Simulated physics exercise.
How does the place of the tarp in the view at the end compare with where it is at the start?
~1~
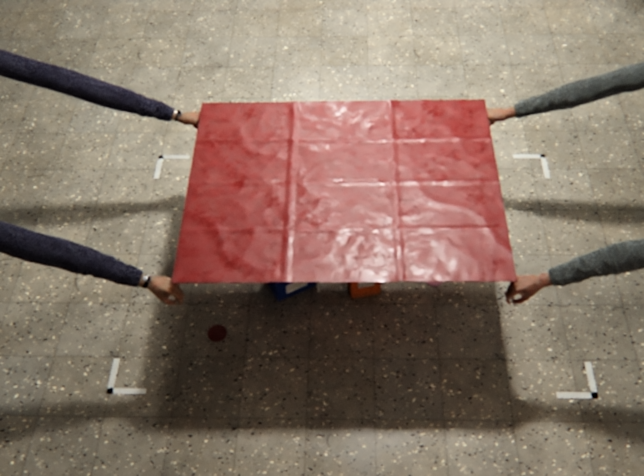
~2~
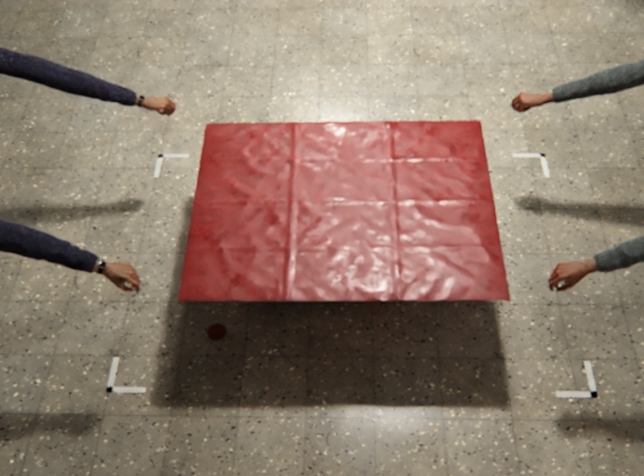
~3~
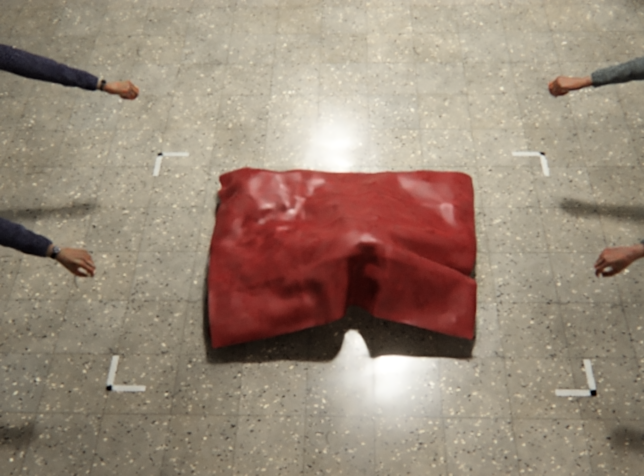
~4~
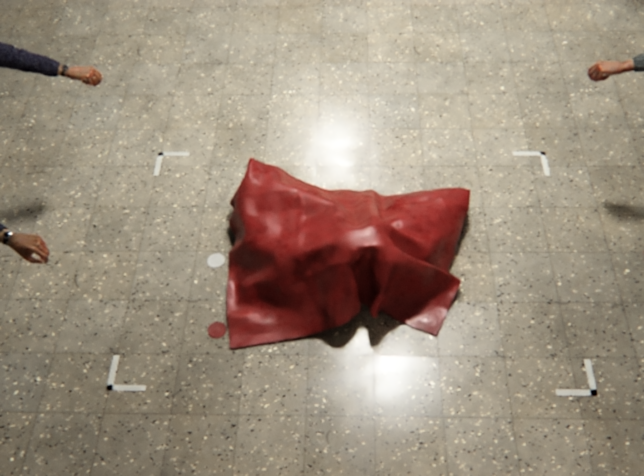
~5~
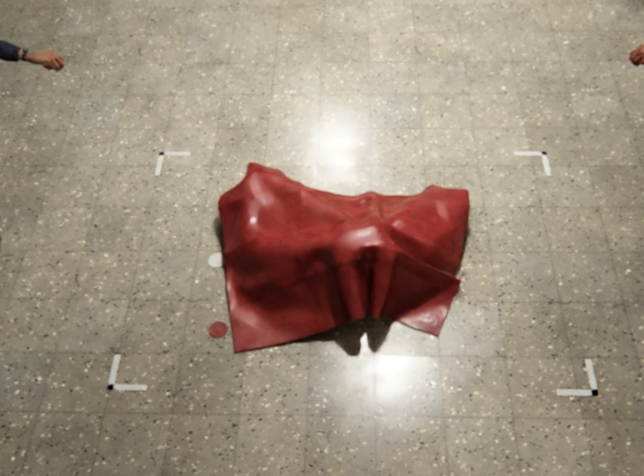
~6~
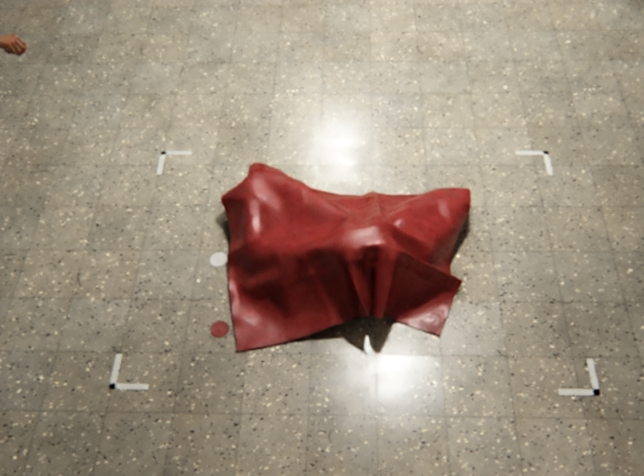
At the start the tarp is held up in the hands and sits higher in the view, while at the end it rests lower in the view, draped over the things on the floor. It is still near the middle from left to right.
